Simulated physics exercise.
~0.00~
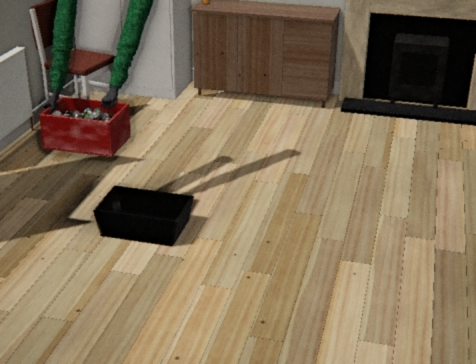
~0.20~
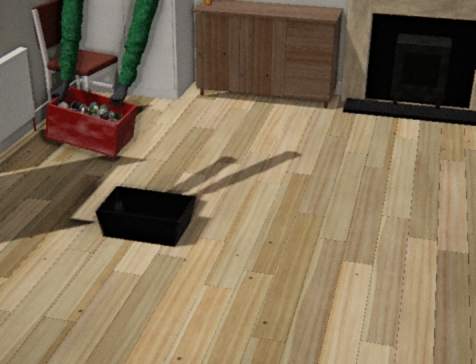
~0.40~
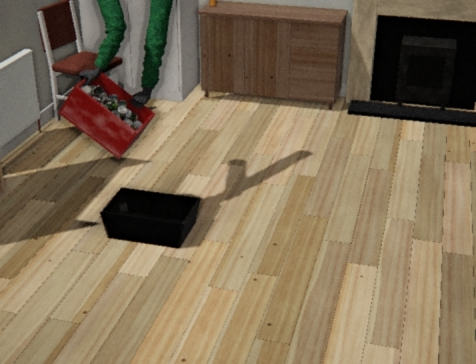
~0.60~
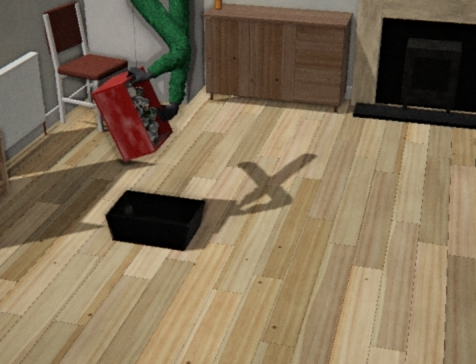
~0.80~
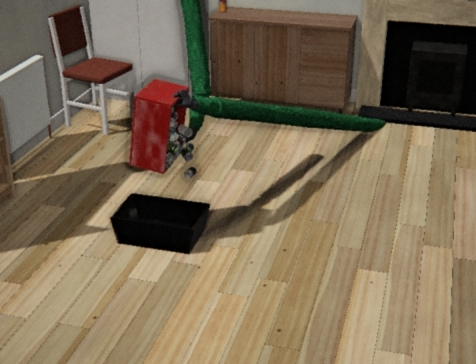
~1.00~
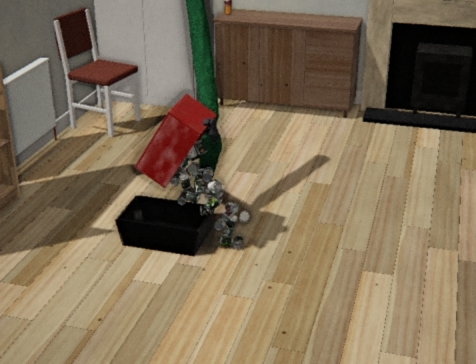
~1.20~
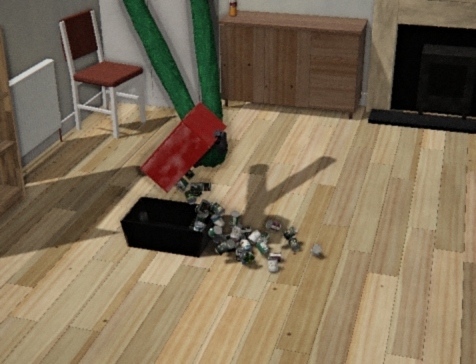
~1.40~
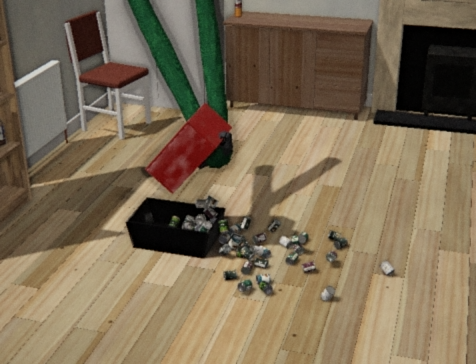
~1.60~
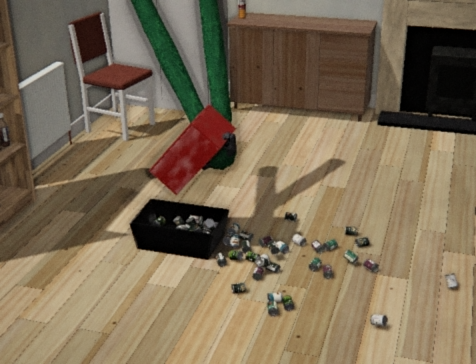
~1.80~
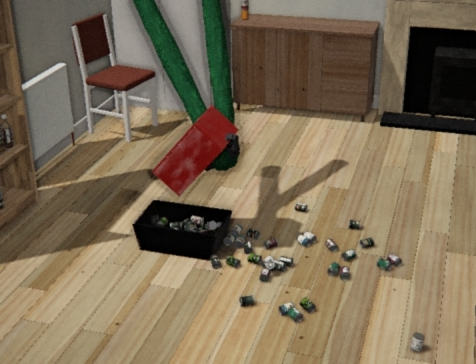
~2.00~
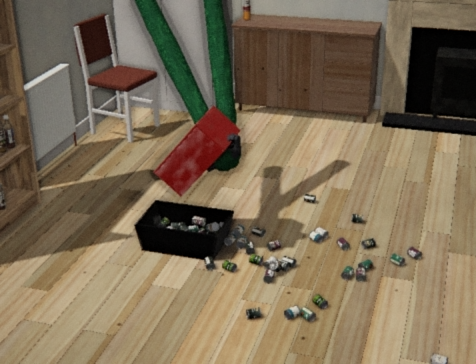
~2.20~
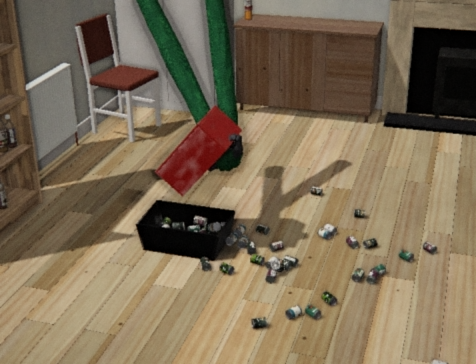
Green arms tipping a red box of small tins over a black tub, some landing inside but most scattering across the wooden floor.
